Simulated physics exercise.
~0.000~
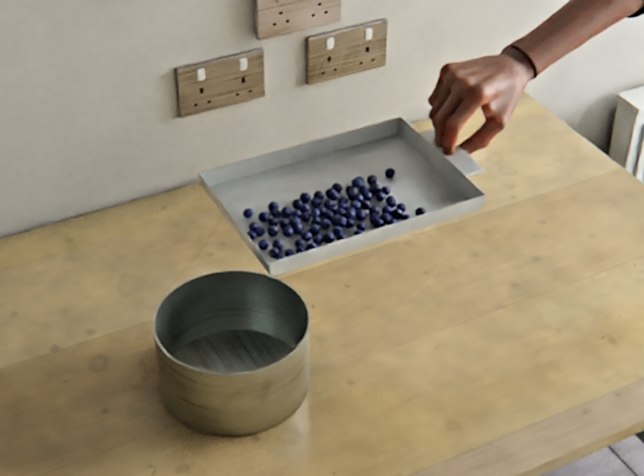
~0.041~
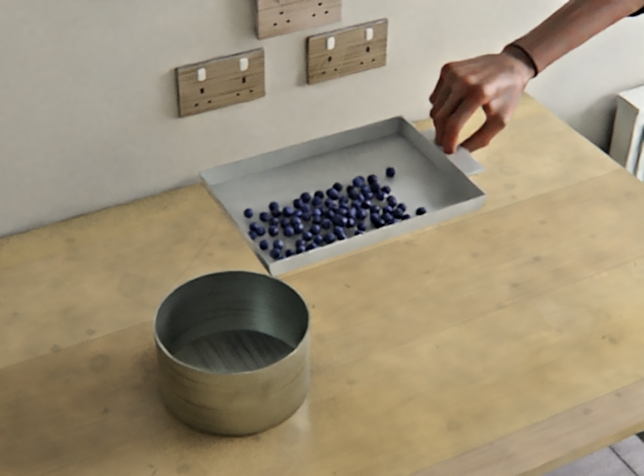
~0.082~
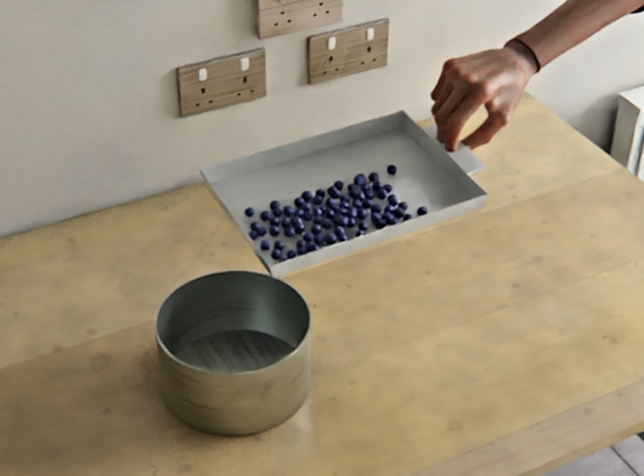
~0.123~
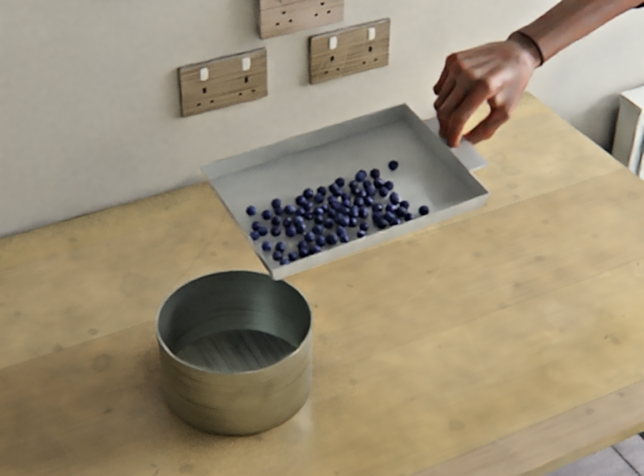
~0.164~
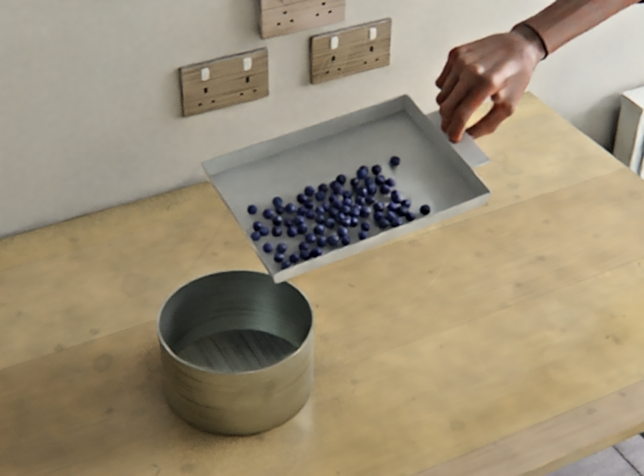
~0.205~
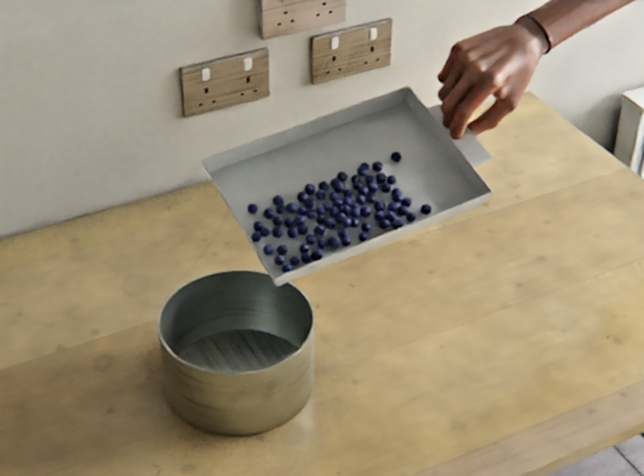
On a wooden worktop beneath some sockets, a hand gripped a shallow metal tray of dark blue balls behind a round pot and gradually raised its far side, while the balls barely shifted.
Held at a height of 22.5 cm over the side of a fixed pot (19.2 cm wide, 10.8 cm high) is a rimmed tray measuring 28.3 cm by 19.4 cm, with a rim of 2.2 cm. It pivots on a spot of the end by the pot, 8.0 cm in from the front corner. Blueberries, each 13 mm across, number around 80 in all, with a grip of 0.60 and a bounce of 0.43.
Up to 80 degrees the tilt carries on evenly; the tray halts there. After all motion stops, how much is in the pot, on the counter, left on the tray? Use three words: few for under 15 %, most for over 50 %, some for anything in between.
Pot: Few; counter: Few; tray: Most.
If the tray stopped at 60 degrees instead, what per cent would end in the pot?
Result: Close to 0 %.
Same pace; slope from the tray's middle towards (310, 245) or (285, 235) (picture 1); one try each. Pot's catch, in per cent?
The share comes to roughly 0 in a hundred, then roughly 10 in a hundred.
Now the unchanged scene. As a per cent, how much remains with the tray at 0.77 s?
It works out to near 100 per cent of the load.
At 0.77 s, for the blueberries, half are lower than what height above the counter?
Median height: Approx. 22 cm.
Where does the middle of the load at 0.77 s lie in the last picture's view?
I'd put it close to (335, 238).
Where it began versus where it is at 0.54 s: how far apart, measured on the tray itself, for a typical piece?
By then it sits near 3 cm from where it began.
After 0.54 s, tilt 46 degrees; the tray holds 100 %, the pot 0 %.
After 0.77 s, tilt 68 degrees; the tray holds 100 %, the pot 0 %.
After 1.11 s, tilt 80 degrees; the tray holds 100 %, the pot 0 %.
At rest (1.6 s), pot 0 %, counter 0 %, tray 100 %.
